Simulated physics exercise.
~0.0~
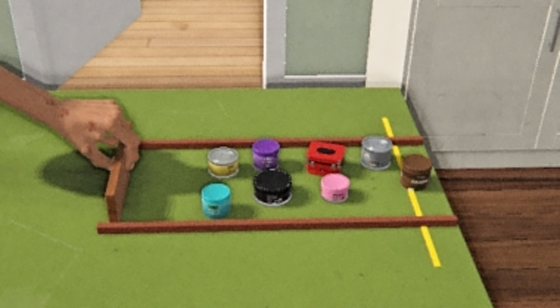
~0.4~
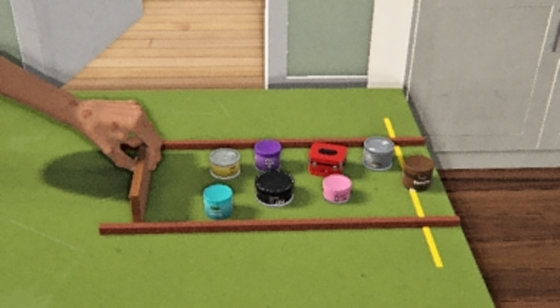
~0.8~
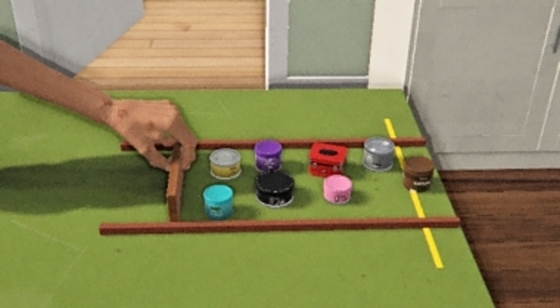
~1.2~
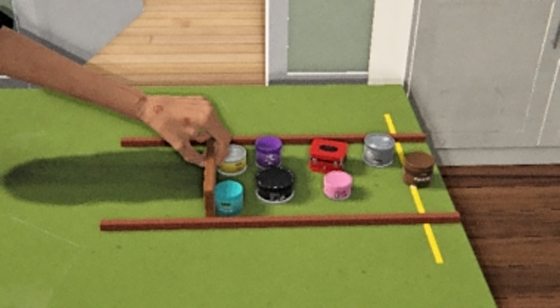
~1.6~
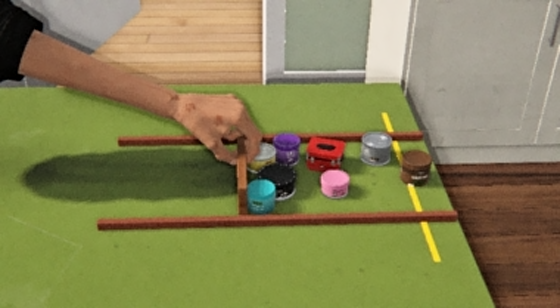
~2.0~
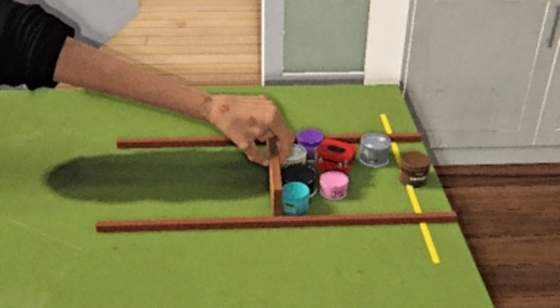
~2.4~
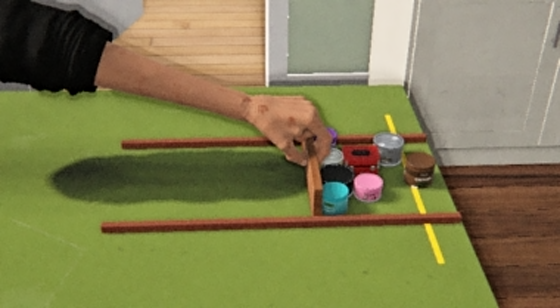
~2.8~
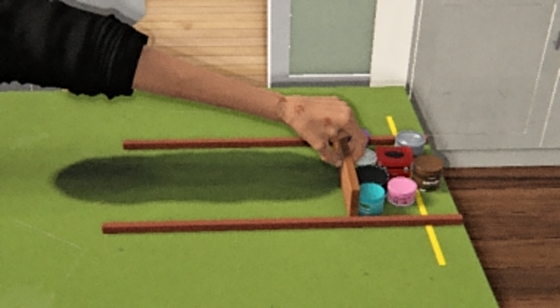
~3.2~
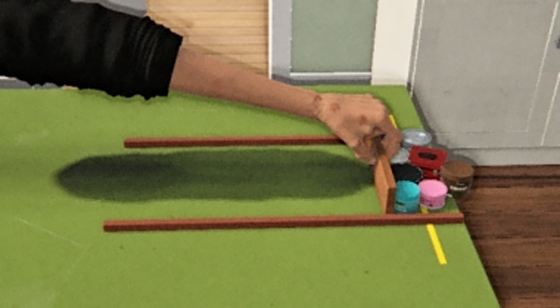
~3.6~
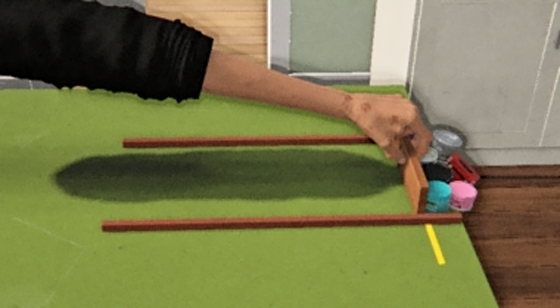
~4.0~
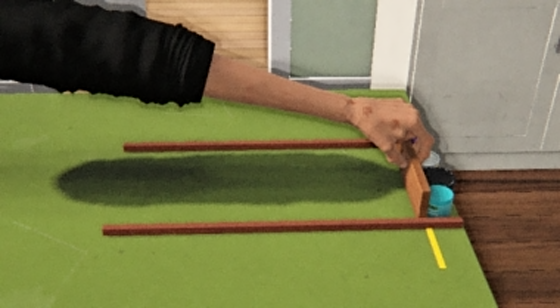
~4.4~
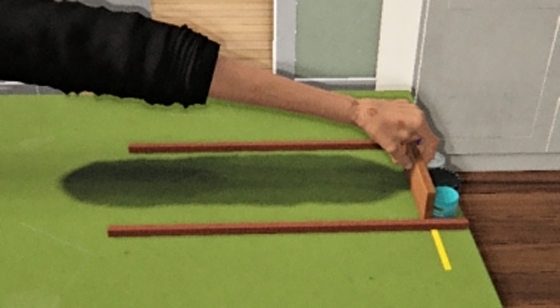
On a green tabletop, a hand pushing a board rightward between rails, sweeping small containers together until several drop off the edge.
